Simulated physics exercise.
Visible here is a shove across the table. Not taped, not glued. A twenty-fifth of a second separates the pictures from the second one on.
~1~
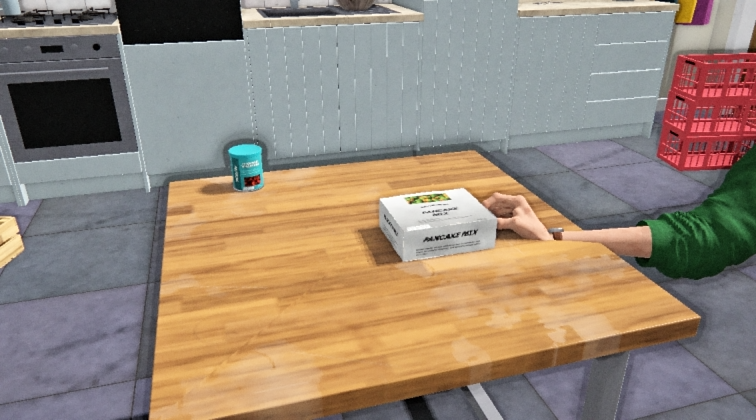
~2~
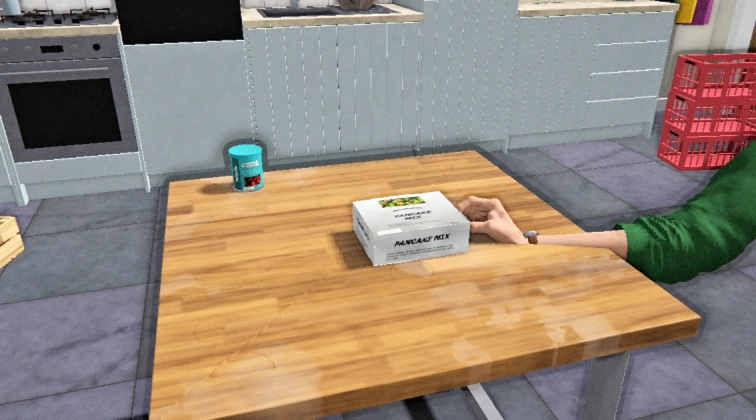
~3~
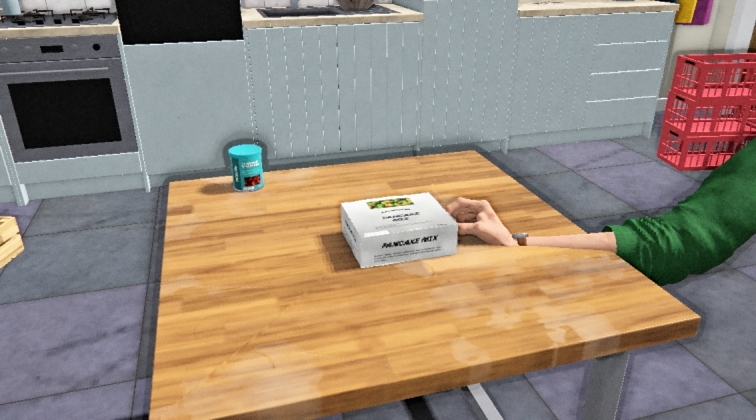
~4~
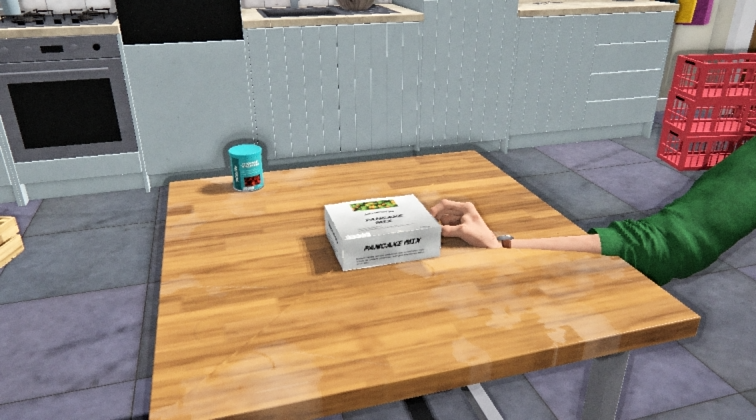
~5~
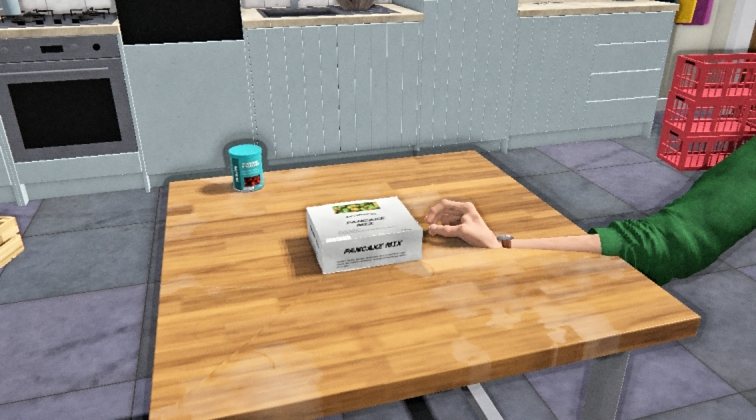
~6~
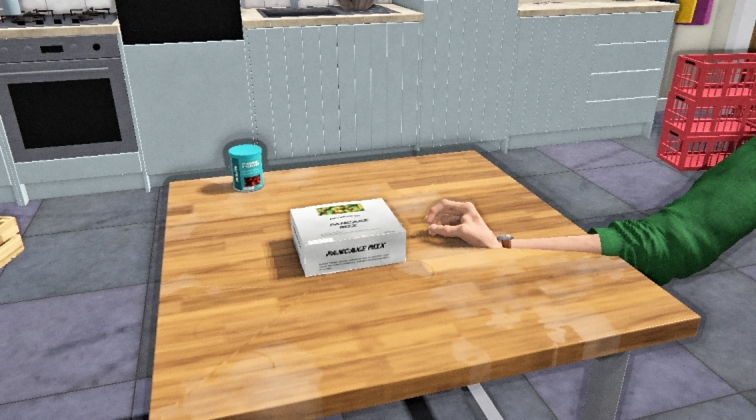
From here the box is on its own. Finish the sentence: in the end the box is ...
Still on the table.
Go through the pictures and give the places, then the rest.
The first picture shows under the hand; white box (436, 223).
The second picture shows under the hand; white box (409, 226).
The third picture shows under the hand; white box (397, 228).
The fourth picture shows white box (381, 230).
The fifth picture shows white box (363, 233) slid a little.
The sixth picture shows white box (346, 235) slid a little.
Then, 0.10 s after the last picture, white box slid about its own width near (315, 239).
Then, 0.20 s after the last picture, white box slid about its own width near (297, 242).
At rest, moved from the start, white box. Seen from the same camera at the end, white box near (293, 242).
